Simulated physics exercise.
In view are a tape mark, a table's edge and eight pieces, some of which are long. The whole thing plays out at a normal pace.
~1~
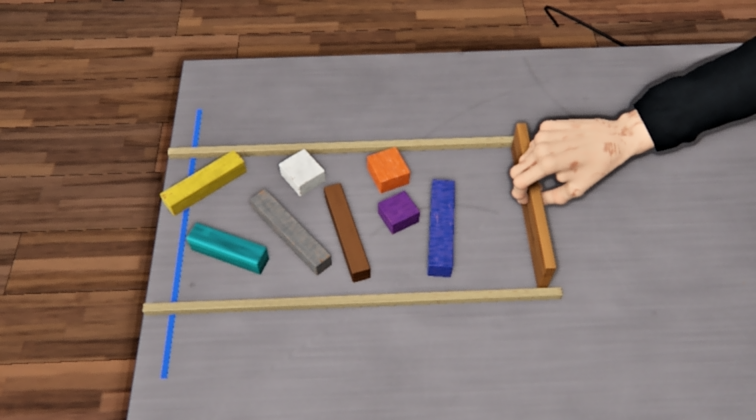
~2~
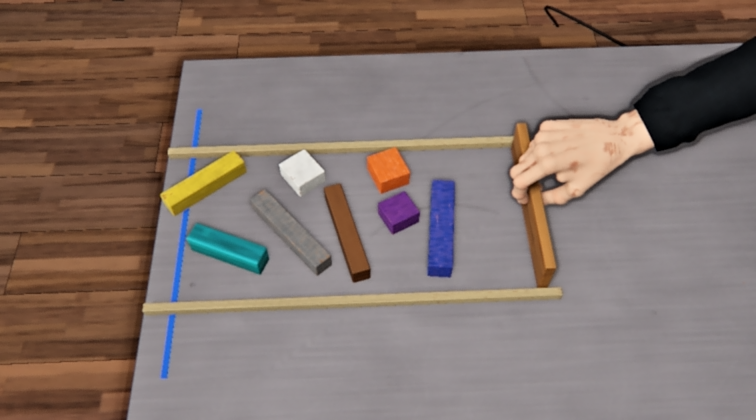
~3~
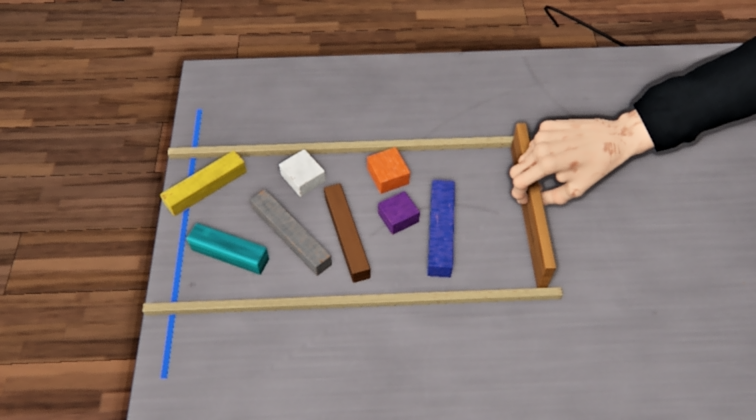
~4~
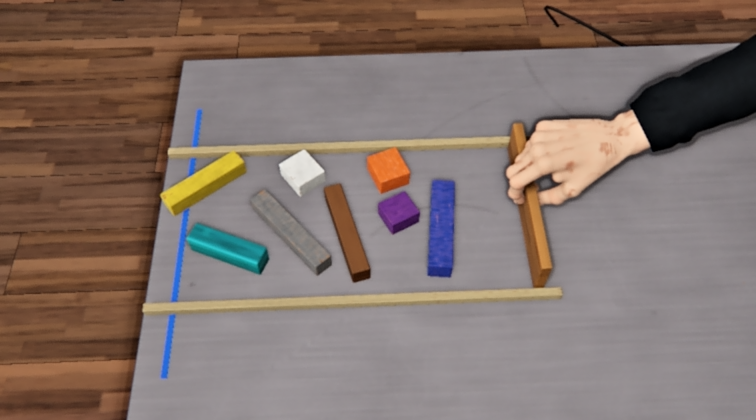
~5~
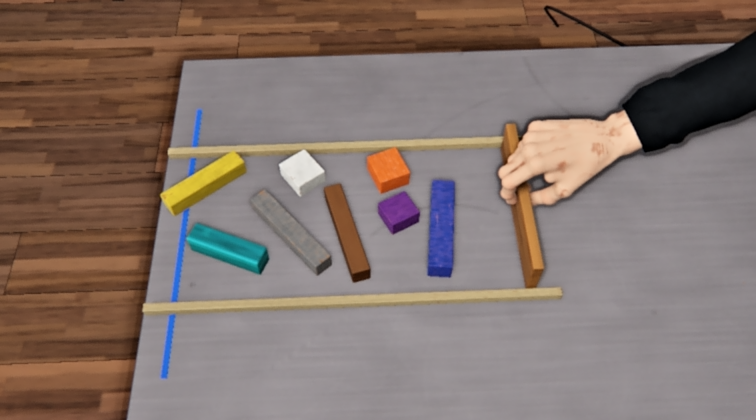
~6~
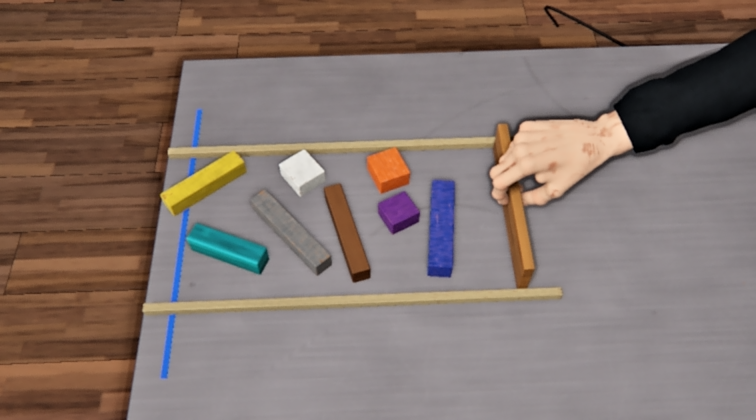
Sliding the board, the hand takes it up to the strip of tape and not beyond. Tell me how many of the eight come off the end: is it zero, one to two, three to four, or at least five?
Honestly, a big bunch falls - five or more of them.
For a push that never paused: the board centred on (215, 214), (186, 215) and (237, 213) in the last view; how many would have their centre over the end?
3, 6 and 2.
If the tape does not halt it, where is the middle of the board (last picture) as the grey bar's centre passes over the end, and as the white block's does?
Roughly (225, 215); for the second one, roughly (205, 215).
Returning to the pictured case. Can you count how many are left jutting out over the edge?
The count would be 1.
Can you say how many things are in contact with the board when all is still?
In total, 2.
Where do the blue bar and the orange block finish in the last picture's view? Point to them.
Blue bar: About (168, 238); orange block: About (172, 174).
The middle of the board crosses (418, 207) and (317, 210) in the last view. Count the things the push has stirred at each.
That gives 2 for the first and 7 for the second.
Soon after, none off yet; yellow bar at rest near (205, 183); turquoise stick at rest near (228, 249); grey bar moving near (285, 233).
In the end, the number that fall off is five or more; gone, purple block, brown stick, white block, grey bar, turquoise stick and yellow bar.
